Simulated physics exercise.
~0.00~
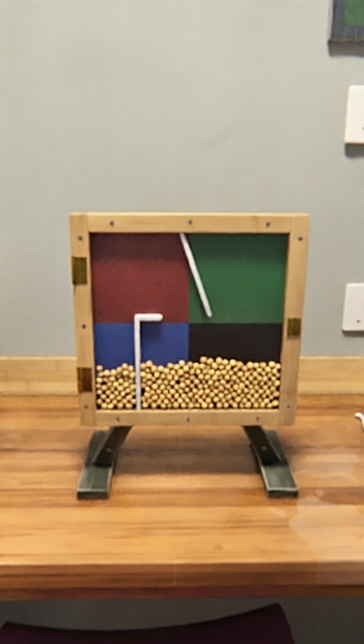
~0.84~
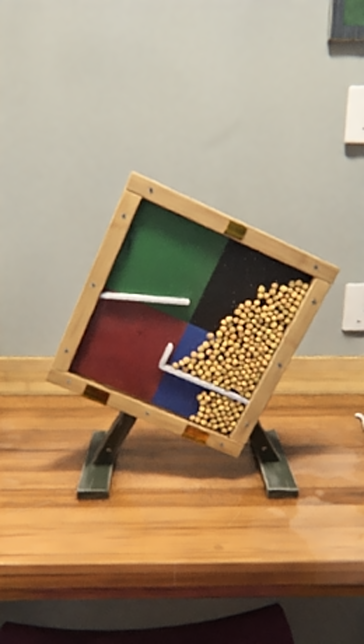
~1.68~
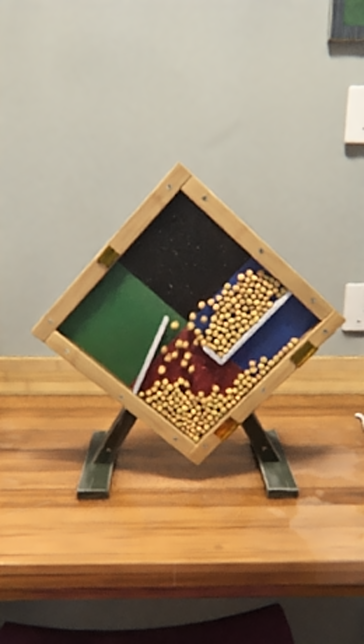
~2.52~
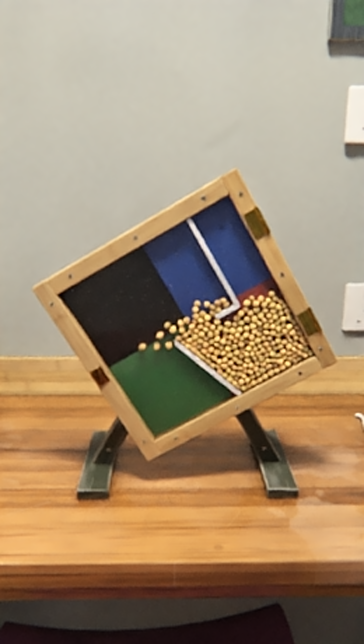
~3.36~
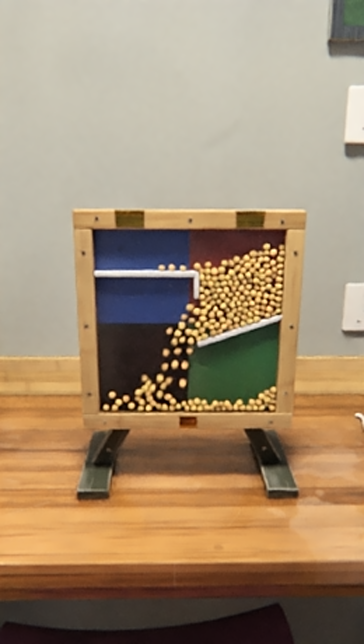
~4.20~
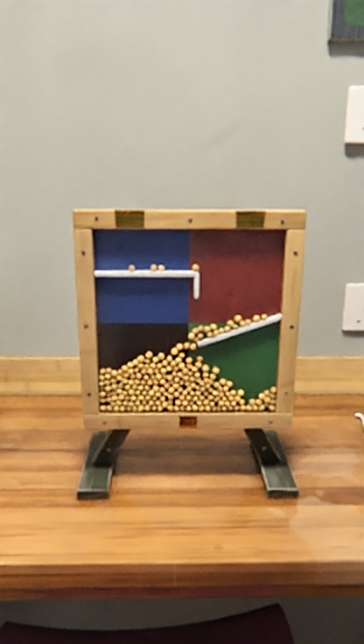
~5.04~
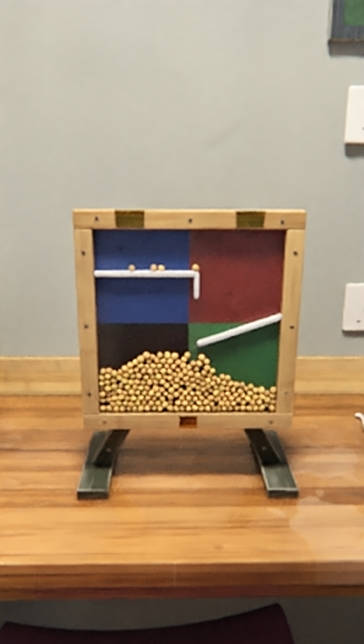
On a wooden tabletop, an upright framed box with four coloured quarters rotates clockwise, sending pale beads tumbling around its white internal bars. It stops squarely, and the beads pour down into a heap across the black and green quarters, with a few left on the upper ledge.
